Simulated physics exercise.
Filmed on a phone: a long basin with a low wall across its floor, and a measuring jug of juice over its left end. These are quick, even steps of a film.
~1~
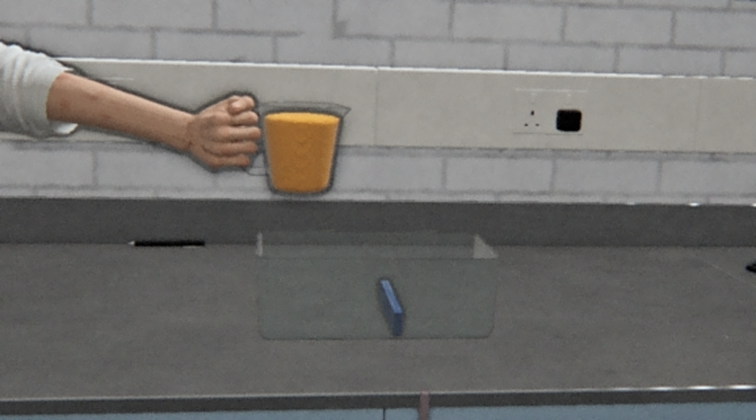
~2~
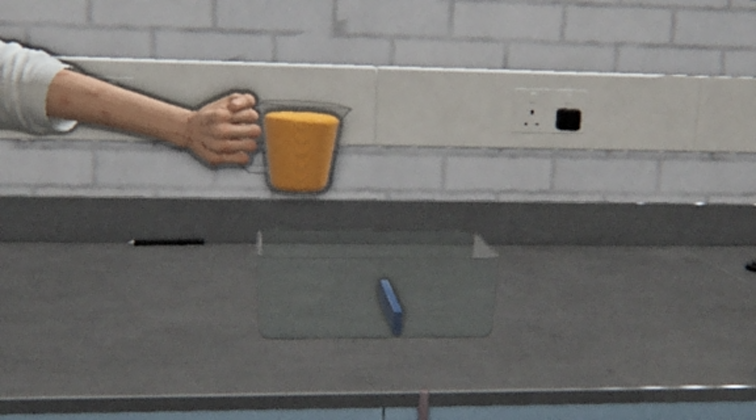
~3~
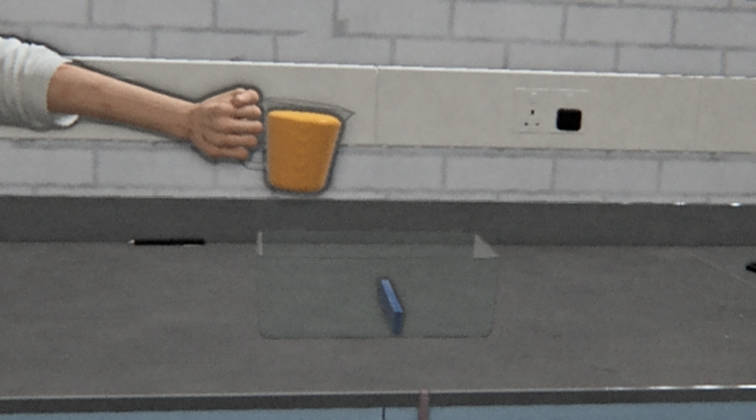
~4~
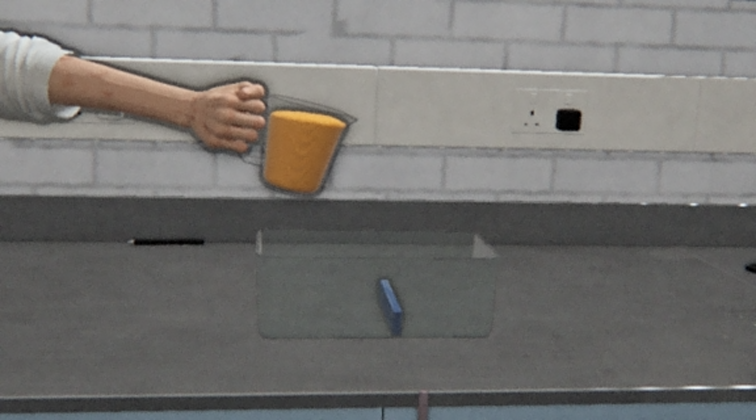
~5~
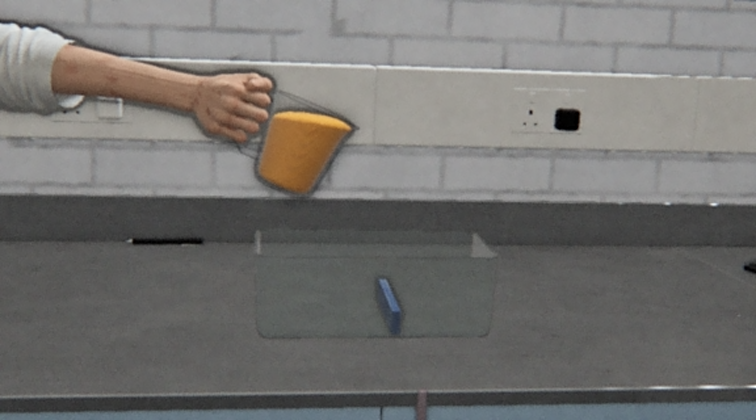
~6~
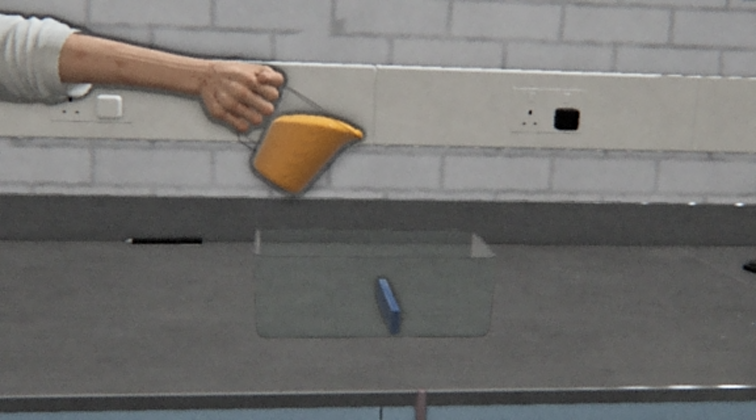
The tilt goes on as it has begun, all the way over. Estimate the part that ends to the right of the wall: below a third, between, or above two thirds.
The share right of the wall is from a third to two thirds.
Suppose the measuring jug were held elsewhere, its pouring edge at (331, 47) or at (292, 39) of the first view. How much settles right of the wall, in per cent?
In turn 30 and 10 in a hundred.
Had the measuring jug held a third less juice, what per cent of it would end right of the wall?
Near 25 %.
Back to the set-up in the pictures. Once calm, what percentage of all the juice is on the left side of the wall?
It comes to 50 per cent or so.
A moment on, the measuring jug is tipped on its side and 51 per cent is still to pour, 3 is left of the wall and 19 right of it.
Next, the measuring jug is tipped right over and 11 per cent is still to pour, 34 is left of the wall and 41 right of it.
Then the measuring jug is tipped right over and 1 per cent is still to pour, 47 is left of the wall and 49 right of it.
Later the measuring jug is tipped right over and 0 per cent is still to pour, 49 is left of the wall and 49 right of it.
Finally, 49 per cent lies left of the wall, 49 right of it and 1 outside.
